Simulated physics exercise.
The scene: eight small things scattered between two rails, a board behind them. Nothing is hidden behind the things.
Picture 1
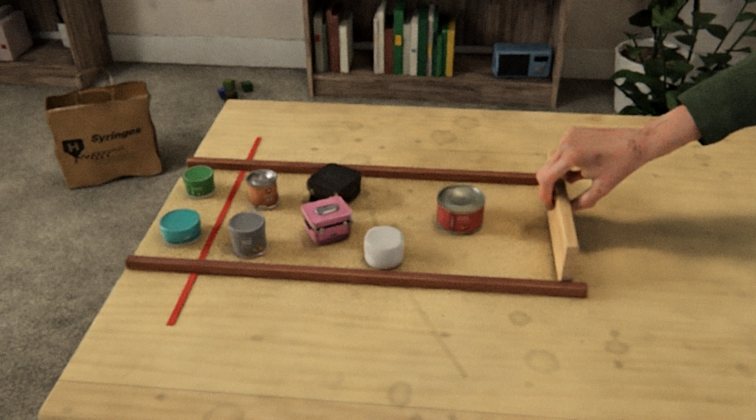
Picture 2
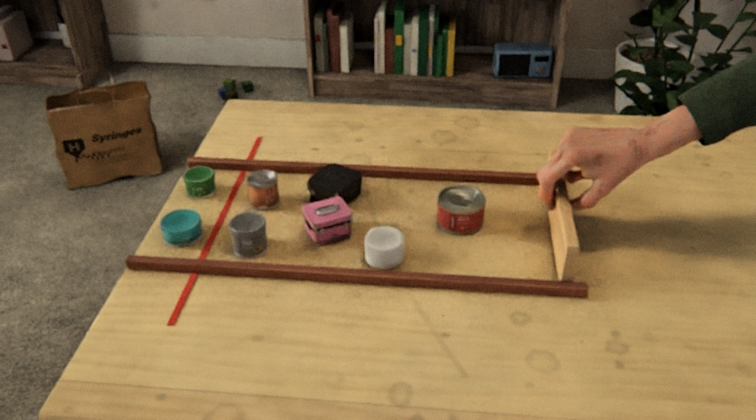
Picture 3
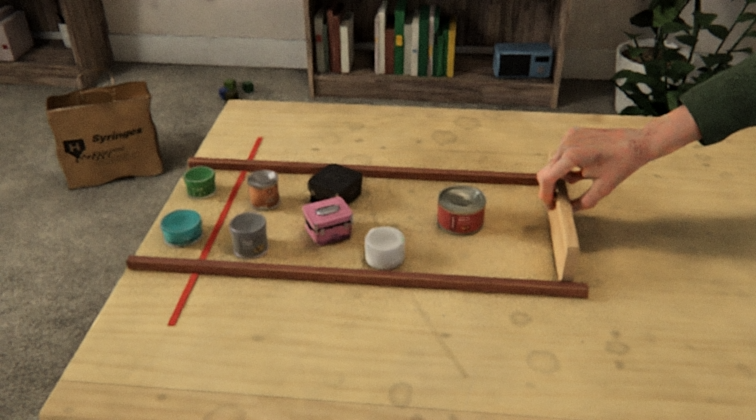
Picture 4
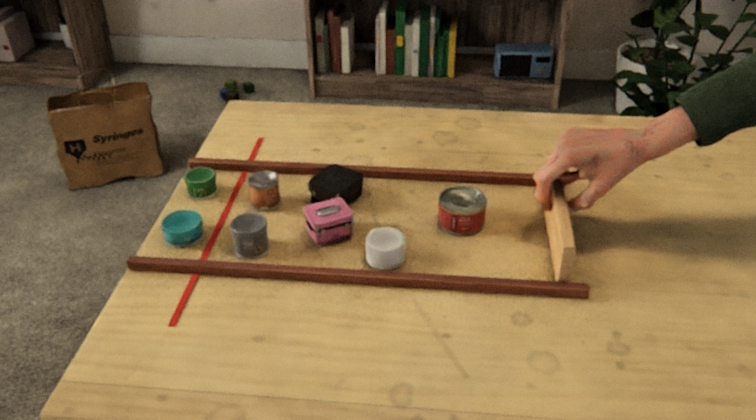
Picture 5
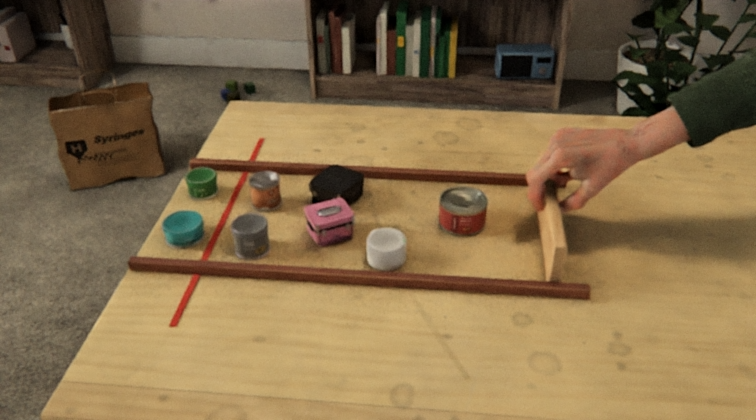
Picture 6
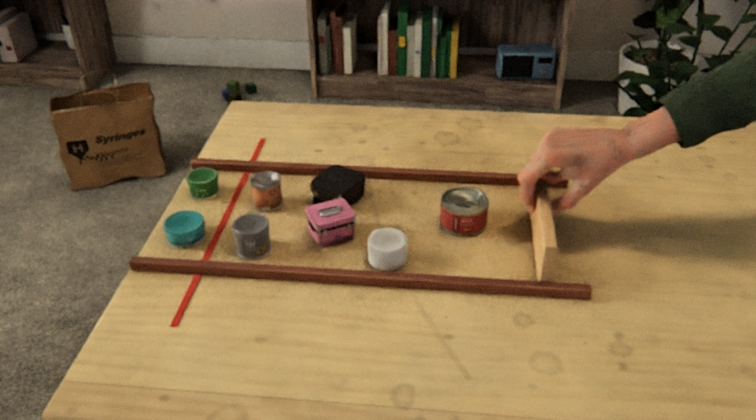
A hand holding an upright wooden board at the right moves it slightly left between two rails, towards a red tin, while the small tins, pots and cases scattered across the wooden table stay in place around a red tape line.
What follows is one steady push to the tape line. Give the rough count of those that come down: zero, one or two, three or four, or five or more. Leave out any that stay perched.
Outcome: The number that fall off is one or two.
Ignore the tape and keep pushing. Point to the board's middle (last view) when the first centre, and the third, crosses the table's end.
About (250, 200), then (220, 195).
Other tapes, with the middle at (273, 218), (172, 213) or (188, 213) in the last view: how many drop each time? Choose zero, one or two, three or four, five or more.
The falls would be none at all; 5 or more; 5 or more.
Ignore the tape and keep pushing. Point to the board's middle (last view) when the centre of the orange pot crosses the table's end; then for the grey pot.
About (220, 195), and (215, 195) for the other.
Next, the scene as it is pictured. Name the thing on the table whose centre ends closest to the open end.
That is the orange pot.
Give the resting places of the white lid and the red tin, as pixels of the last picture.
The white lid at (191, 238), the red tin at (207, 196).
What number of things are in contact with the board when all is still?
That makes 3.
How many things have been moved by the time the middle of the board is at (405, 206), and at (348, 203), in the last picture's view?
First 2, then 4.
A little later, none off yet; green tin at rest near (203, 184); turquoise tin at rest near (185, 229); orange pot at rest near (267, 192).
When it is over, the number that fall off is one or two; down, turquoise tin and green tin.
